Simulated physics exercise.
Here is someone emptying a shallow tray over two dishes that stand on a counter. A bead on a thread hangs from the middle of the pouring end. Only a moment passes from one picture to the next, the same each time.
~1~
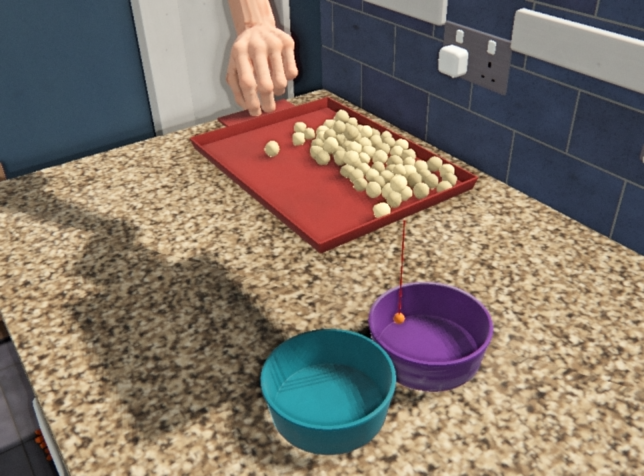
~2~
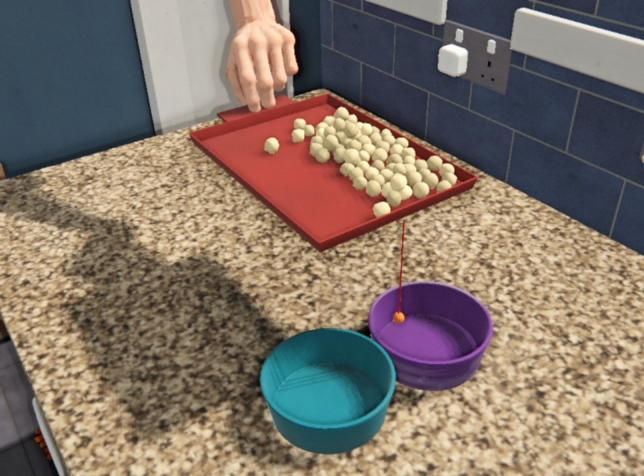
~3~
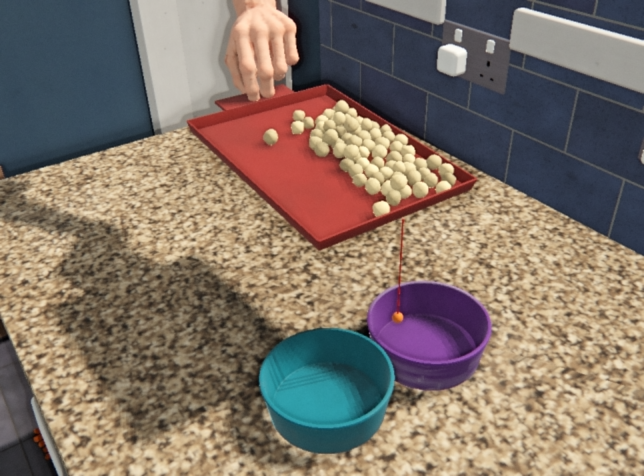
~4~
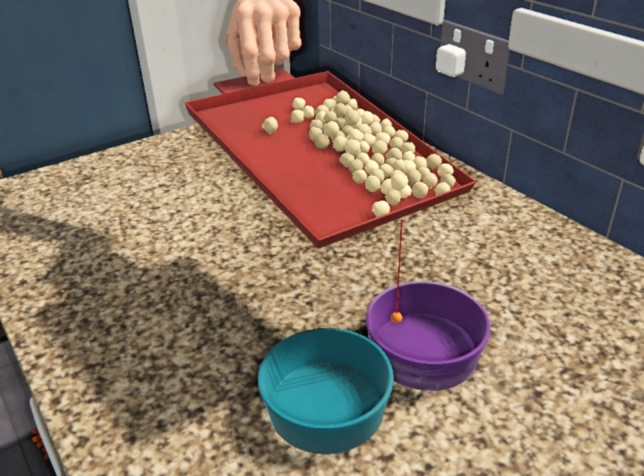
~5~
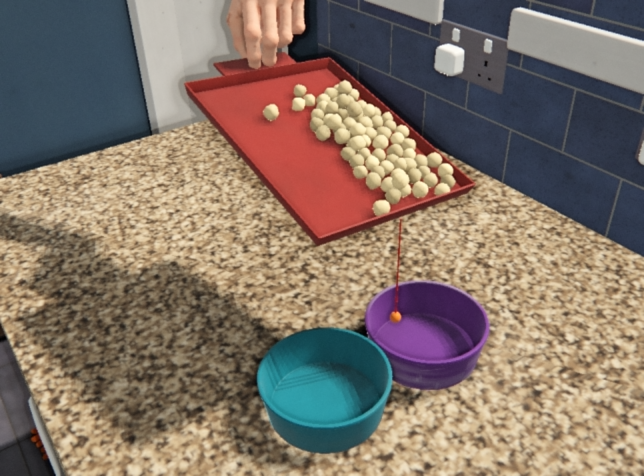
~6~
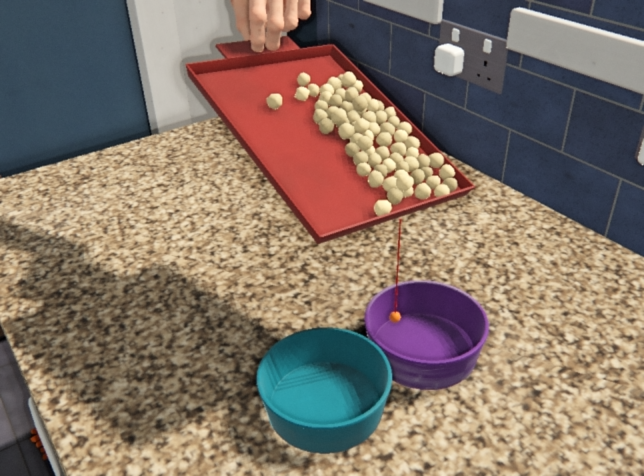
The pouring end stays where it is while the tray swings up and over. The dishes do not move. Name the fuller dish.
It favours the right dish.
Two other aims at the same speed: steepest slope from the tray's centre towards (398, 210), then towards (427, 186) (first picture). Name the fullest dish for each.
In turn: Right; the right-hand dish.
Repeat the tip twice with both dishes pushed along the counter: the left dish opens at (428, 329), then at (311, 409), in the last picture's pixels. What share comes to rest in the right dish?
The first gives 20 %, the second 40 %.
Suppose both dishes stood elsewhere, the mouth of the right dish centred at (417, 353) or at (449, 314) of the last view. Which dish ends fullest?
One: The dish on the right. Two: The right dish.
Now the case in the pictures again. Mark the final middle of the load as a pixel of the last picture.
Close to (453, 352).
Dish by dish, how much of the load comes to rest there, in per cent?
The left dish has 0 per cent, the right dish has 50.
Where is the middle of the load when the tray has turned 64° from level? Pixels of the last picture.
Near (426, 151).
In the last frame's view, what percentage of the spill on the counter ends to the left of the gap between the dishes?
Near 0 %.
Shortly afterwards, tray tipped steeply; all but a few on the tray; only a few in the right dish; a little in the air.
Next, tray tipped past a quarter turn; all but a few on the tray; only a few in the right dish; a little outside both; only a few in the air.
Some moments later, tray tipped past a quarter turn; near half in the right dish; near half outside both.
In the end, tray tipped past a quarter turn; none at all in the left dish; near half in the right dish; near half outside both.
